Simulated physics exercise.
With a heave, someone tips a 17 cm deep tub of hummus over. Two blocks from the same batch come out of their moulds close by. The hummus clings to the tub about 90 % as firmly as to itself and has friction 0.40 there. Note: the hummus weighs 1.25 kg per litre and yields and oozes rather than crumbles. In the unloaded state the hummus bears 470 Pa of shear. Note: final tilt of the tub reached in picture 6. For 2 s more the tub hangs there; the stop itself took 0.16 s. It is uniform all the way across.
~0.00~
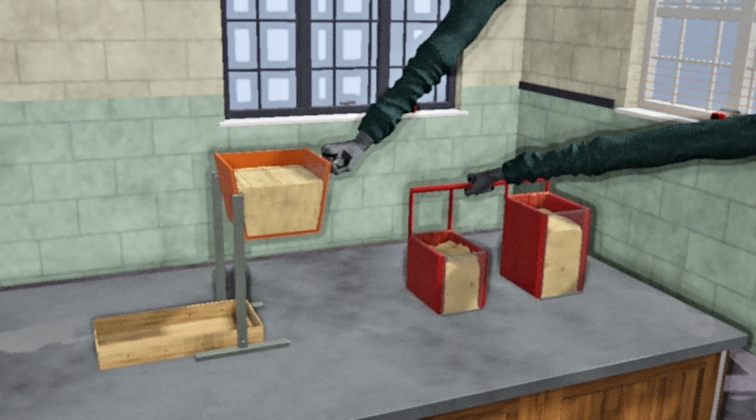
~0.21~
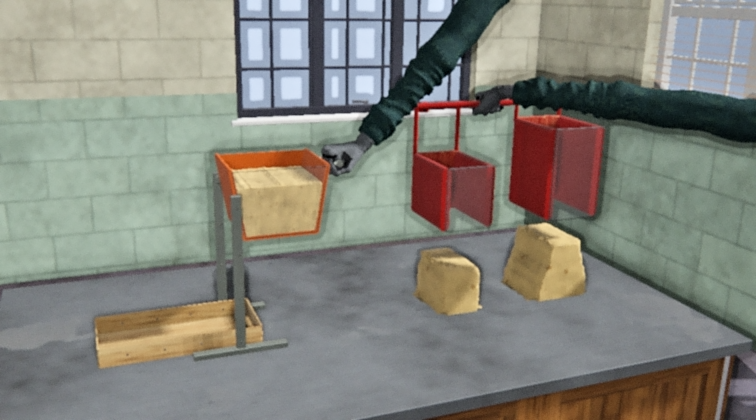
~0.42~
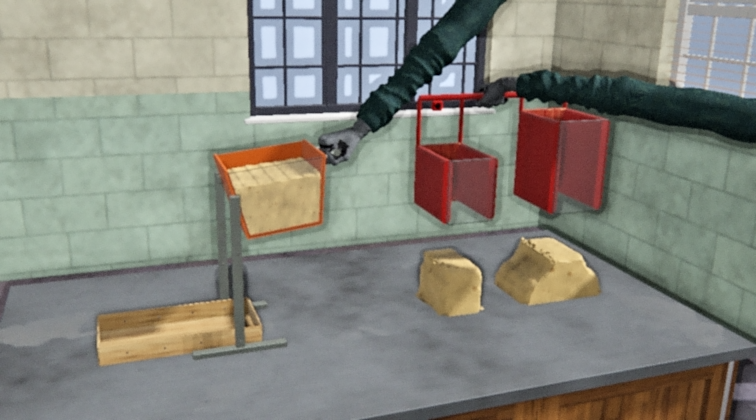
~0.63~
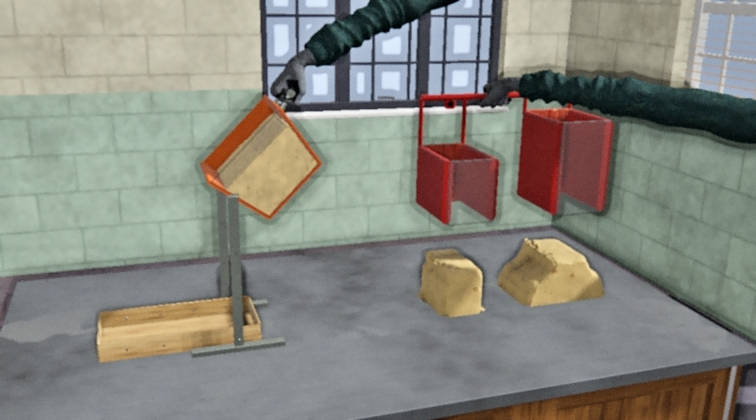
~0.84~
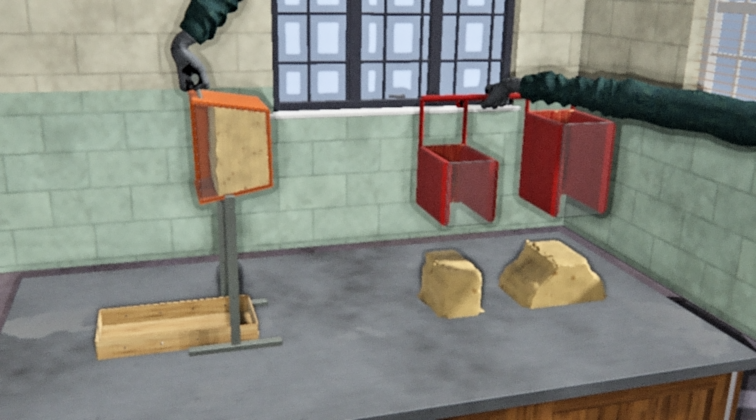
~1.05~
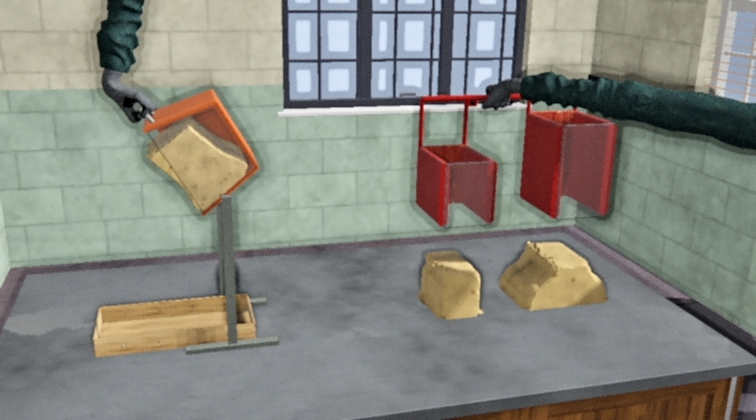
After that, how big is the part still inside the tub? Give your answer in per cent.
I would say roughly 0 per cent is still inside.
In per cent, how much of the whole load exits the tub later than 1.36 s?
Roughly 0 %.
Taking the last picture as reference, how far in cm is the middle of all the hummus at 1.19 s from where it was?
The shift is near 17 cm.
By 1.19 s, the tub is at 120 degrees and holds 14 %.
By 1.36 s, the tub is at 120 degrees and holds 0 %.
By 1.53 s, the tub is at 120 degrees and holds 0 %.
By 1.70 s, the tub is at 120 degrees and holds 0 %.
By 3.05 s, at the end, the tub is at 120 degrees and holds 0 %.
